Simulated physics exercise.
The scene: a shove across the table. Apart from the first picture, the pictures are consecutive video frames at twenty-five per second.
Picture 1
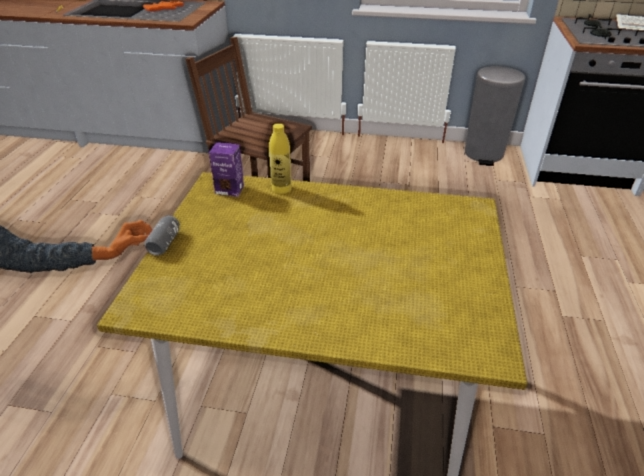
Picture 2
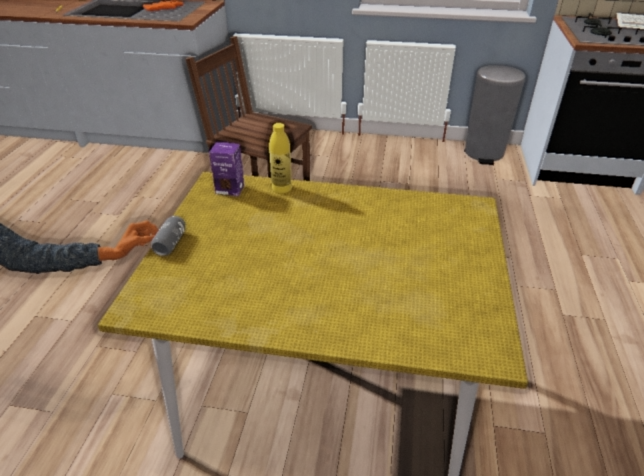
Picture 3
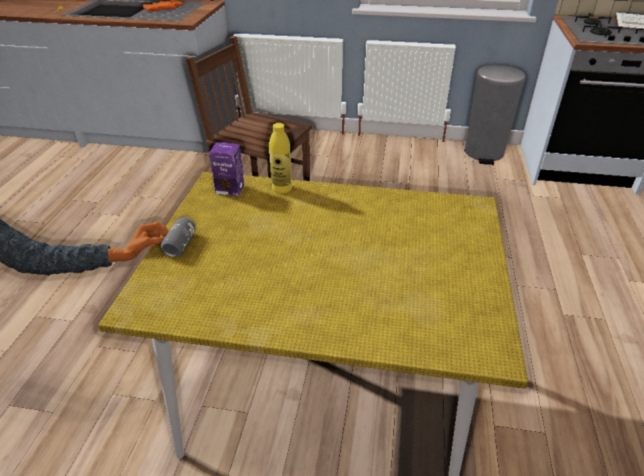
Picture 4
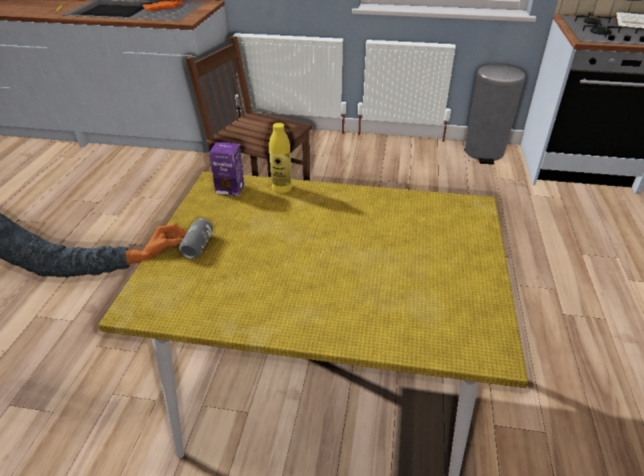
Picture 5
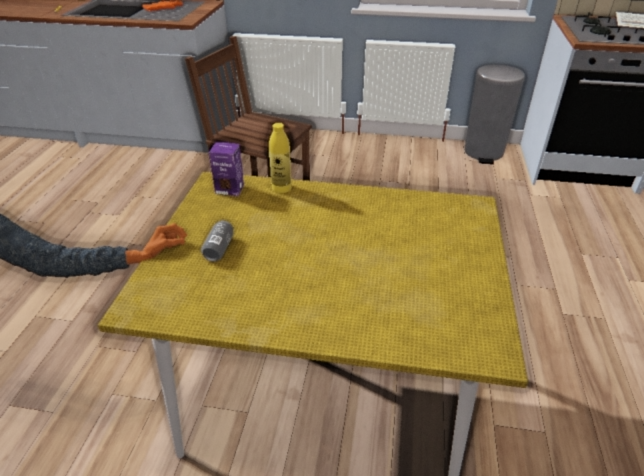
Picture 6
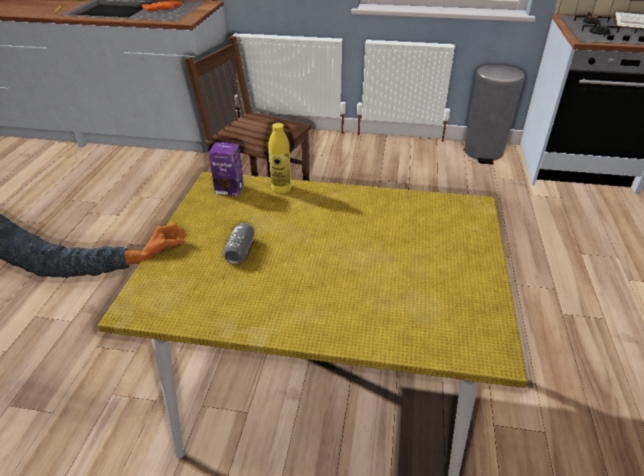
A yellow-topped table fills the middle of a kitchen with a pale wooden floor, seen from above by a still camera. A purple carton and a yellow bottle stand at its far left, with a brown chair behind and a grey bin farther right. A dark-sleeved arm pushes a grey can lying at the left rightward, then stays still while the can rolls on away from the hand.
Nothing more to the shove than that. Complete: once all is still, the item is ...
Off the table.
Then, 0.30 s on from there, grey can shifted well along near (404, 260).
Then, 0.70 s on from there, grey can now off the table.
In the end, off the table, grey can.
